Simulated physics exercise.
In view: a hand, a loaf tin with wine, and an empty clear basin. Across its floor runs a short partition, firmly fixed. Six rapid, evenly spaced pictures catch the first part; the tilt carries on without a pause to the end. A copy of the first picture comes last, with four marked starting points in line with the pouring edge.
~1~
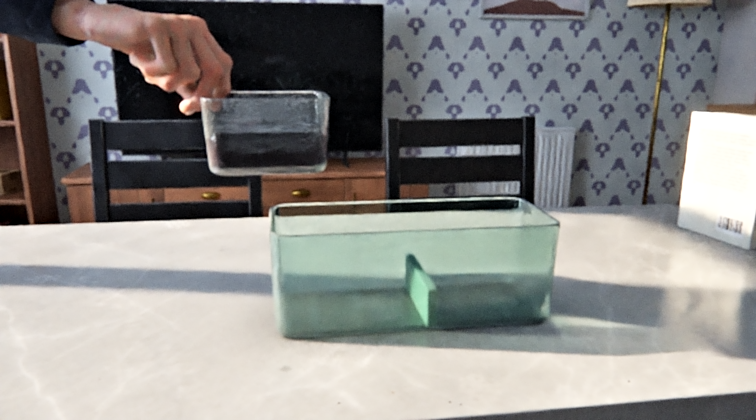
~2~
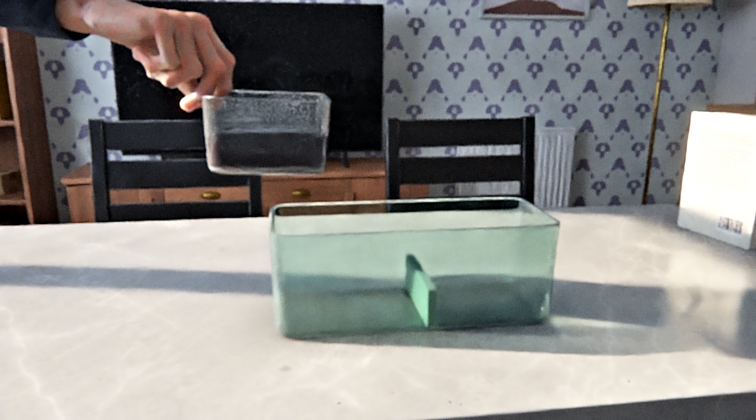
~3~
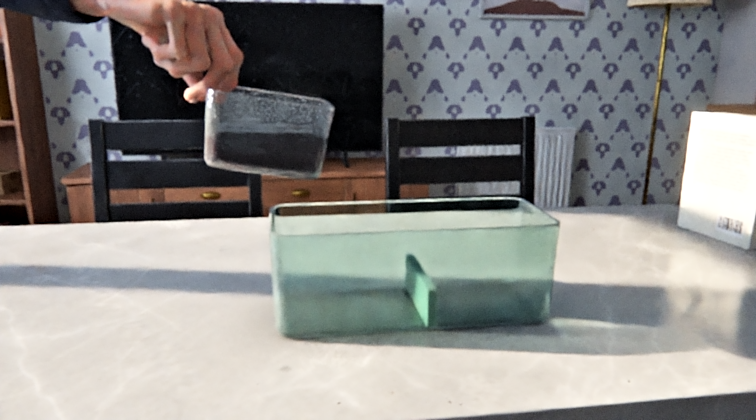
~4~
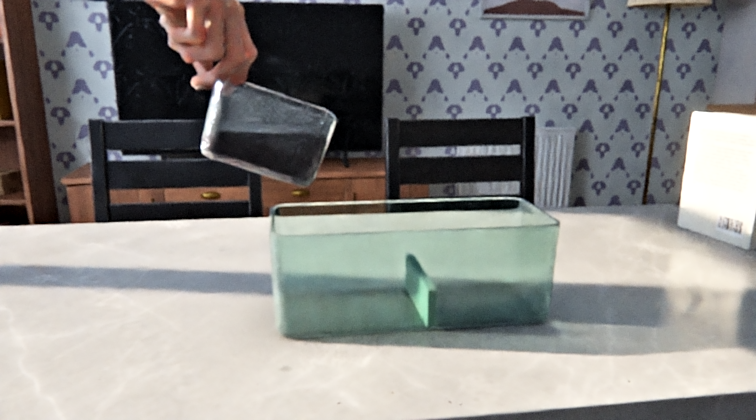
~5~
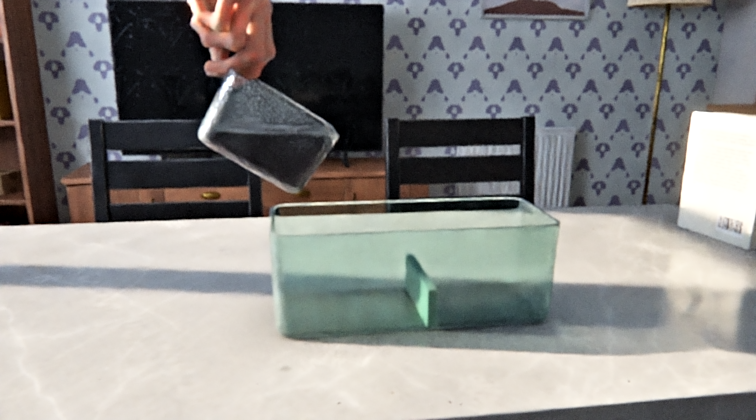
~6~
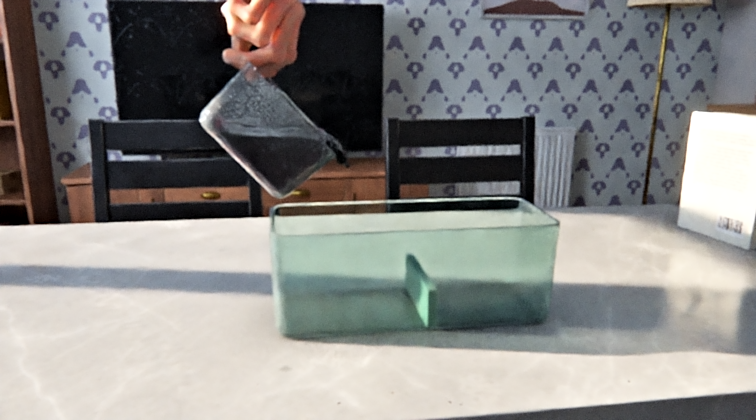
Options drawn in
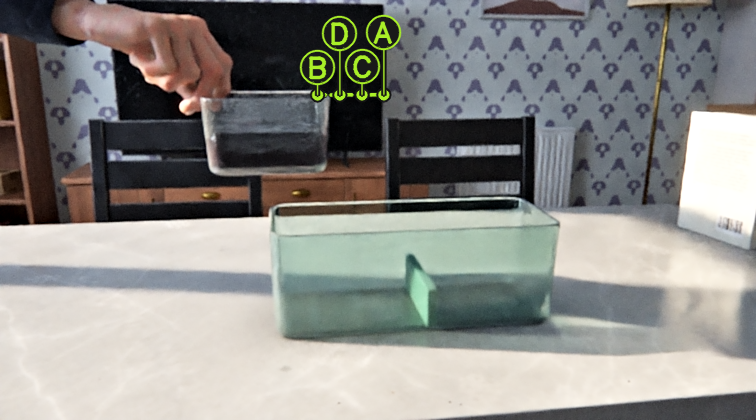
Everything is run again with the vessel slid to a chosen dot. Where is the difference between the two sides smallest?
A.
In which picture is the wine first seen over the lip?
In picture 6.
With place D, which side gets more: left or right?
The left one.
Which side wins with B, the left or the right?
The left side.
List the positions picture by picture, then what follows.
Upright, lip at (324, 95); basin from (276, 335) to (547, 318); top of the wall at (420, 270); nothing has left yet.
Tipped about 2°, lip at (326, 97); nothing has left yet.
Tipped about 9°, lip at (329, 104); nothing has left yet.
Tipped about 19°, lip at (333, 115); nothing has left yet.
Tipped about 32°, lip at (334, 130); nothing has left yet.
Tipped about 48°, lip at (332, 147); wine is over the lip, down to (333, 157).
On the marked copy, A at (383, 94); B at (317, 95); C at (362, 94); D at (339, 95).
With A, about 53 % ends left of the wall and 46 % right of it.
With B, about 97 % ends left of the wall and 3 % right of it.
With C, about 92 % ends left of the wall and 7 % right of it.
With D, about 97 % ends left of the wall and 3 % right of it.
